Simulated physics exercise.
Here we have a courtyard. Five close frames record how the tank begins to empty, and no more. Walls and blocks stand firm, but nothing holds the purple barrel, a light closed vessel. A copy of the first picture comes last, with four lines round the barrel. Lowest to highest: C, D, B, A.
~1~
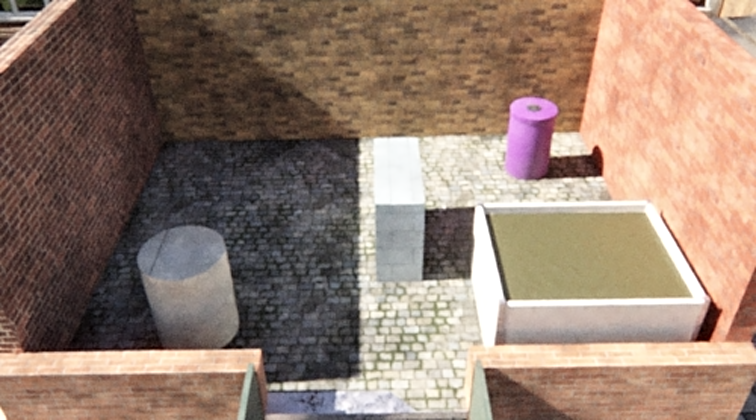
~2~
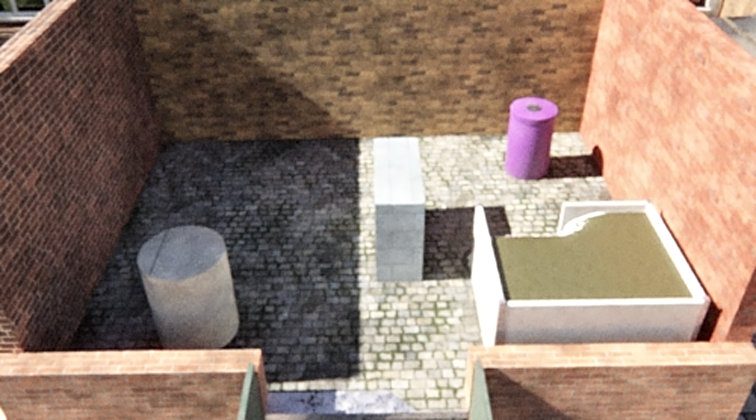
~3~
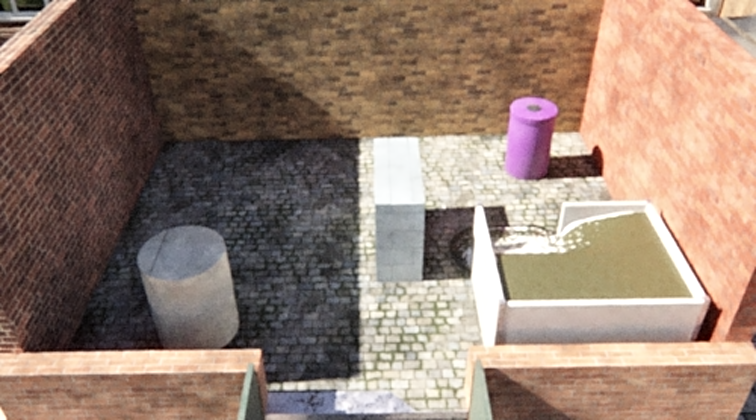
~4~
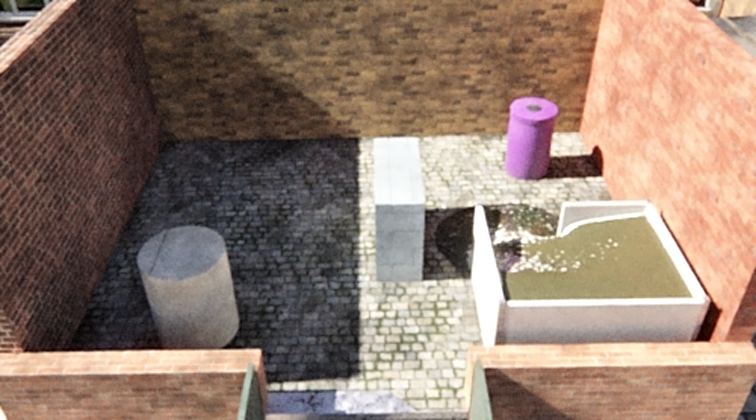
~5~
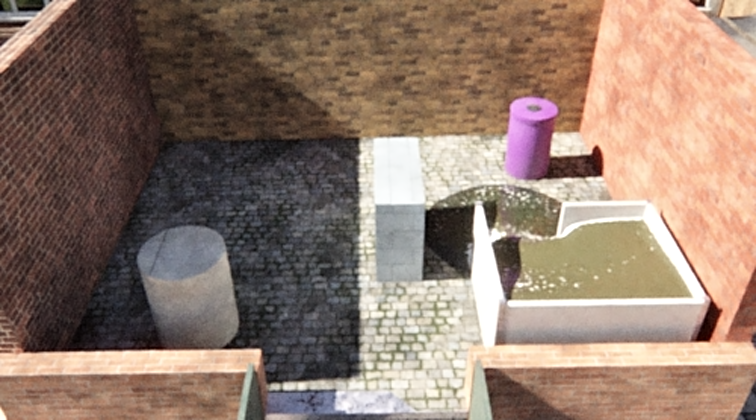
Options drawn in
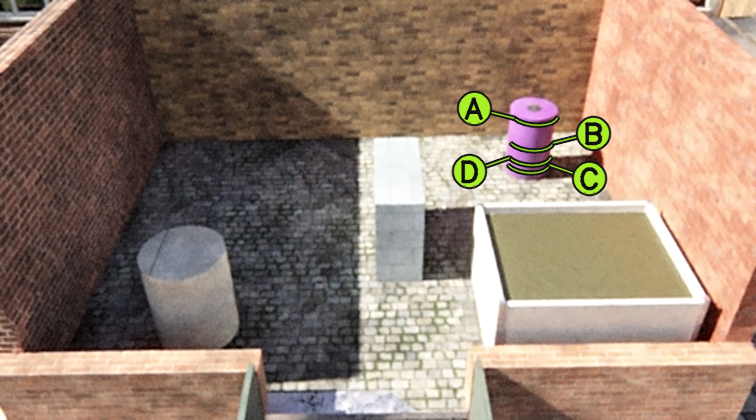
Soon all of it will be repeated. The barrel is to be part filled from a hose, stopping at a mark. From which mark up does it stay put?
The limit is B.
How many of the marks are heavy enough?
Two of the four.
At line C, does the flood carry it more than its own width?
Yes.
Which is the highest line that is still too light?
That is line D.
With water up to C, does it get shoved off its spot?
Yes.
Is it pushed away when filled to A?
No, not at all.
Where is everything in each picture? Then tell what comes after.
Lid of the purple barrel at (535, 108); tank full, its middle at (580, 255); open gate at (365, 352).
Water covers 2 % of the ground, mostly out of sight from here.
Water covers 4 % of the ground, mostly out of sight from here.
Water covers 6 % of the ground, mostly out of sight from here.
Lid of the purple barrel at (535, 108); water covers 10 % of the ground and is seen nearest the barrel at (510, 187).
On the marked copy, A at (538, 125); B at (535, 150); C at (531, 173); D at (532, 165); from the bottom up C, D, B, A.
With A, it does not move.
With B, it does not move.
With C, it is pushed about twice its own width away.
With D, it is pushed about half its own width away.
